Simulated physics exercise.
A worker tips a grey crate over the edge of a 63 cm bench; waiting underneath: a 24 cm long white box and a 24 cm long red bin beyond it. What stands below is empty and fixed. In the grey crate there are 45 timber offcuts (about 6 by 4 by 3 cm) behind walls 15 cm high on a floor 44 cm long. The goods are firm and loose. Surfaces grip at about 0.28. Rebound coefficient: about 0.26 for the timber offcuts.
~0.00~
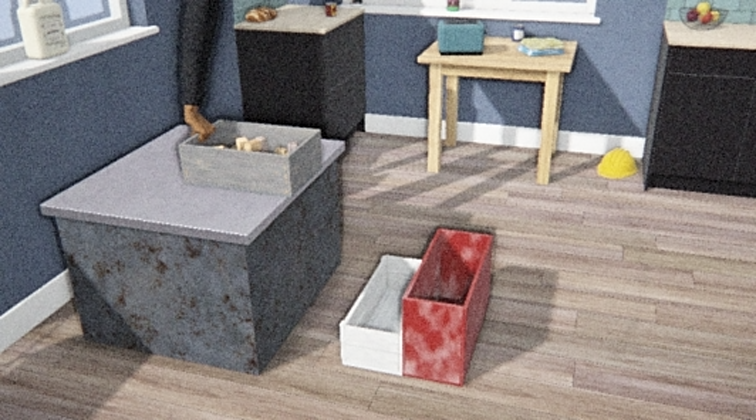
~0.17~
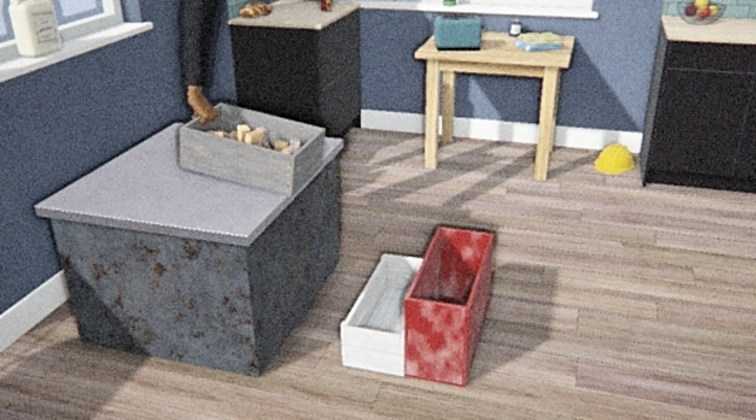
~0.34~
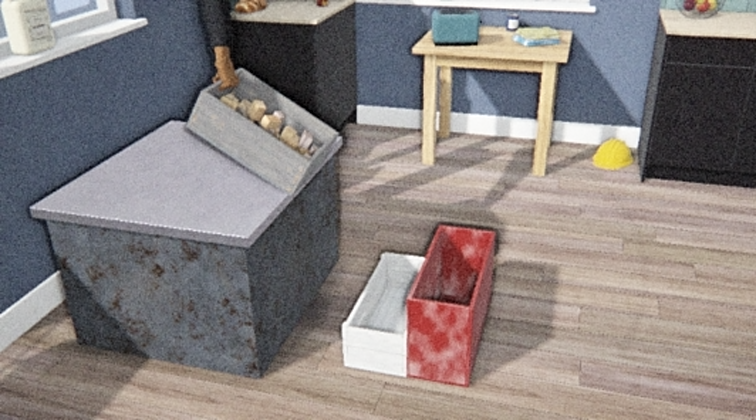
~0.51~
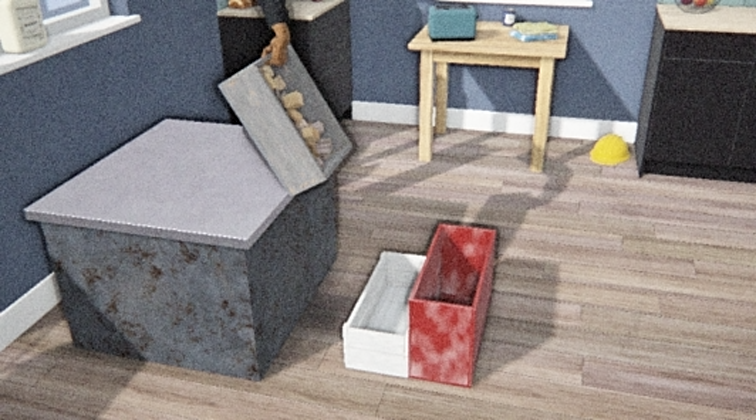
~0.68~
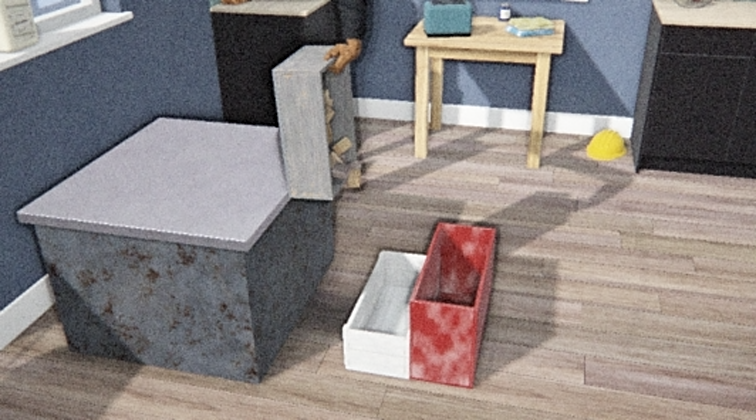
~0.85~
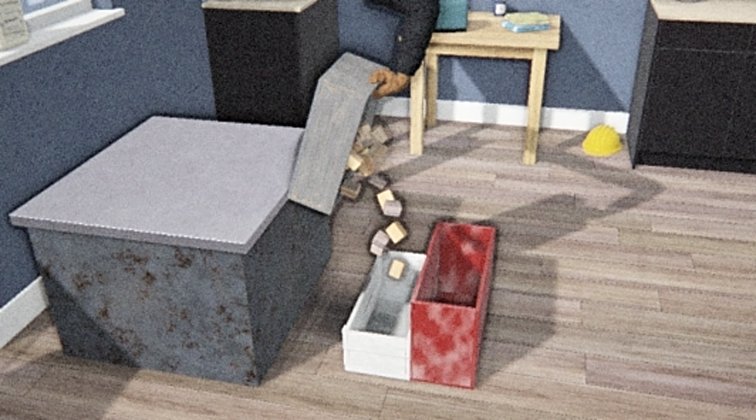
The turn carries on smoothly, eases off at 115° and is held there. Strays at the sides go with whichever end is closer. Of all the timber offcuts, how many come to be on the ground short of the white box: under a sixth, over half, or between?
Fewer than one in six of the timber offcuts end on the ground short of the white box.
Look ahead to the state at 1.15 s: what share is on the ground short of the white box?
Some 0 per cent by then.
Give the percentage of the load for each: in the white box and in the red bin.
About 90 and 10 per cent.
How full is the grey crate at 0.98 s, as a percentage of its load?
Some 50 per cent.
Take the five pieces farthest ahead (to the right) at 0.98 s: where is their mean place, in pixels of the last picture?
At about (425, 269).
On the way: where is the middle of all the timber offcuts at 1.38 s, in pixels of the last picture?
Around (390, 322).
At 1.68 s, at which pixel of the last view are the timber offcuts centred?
Around (394, 326).
After 0.98 s, tilt 115°; 23 still in the grey crate, 4 in the white box, 1 in the red bin and 17 in the air.
After 1.15 s, tilt 115°; 11 still in the grey crate, 16 in the white box, 3 in the red bin and 15 in the air.
After 1.38 s, tilt 115°; 31 in the white box, 4 in the red bin and 10 in the air.
Outcome (at 1.68 s), 41 in the white box and 4 in the red bin. Asked share, 0 of 45, 0 per cent.
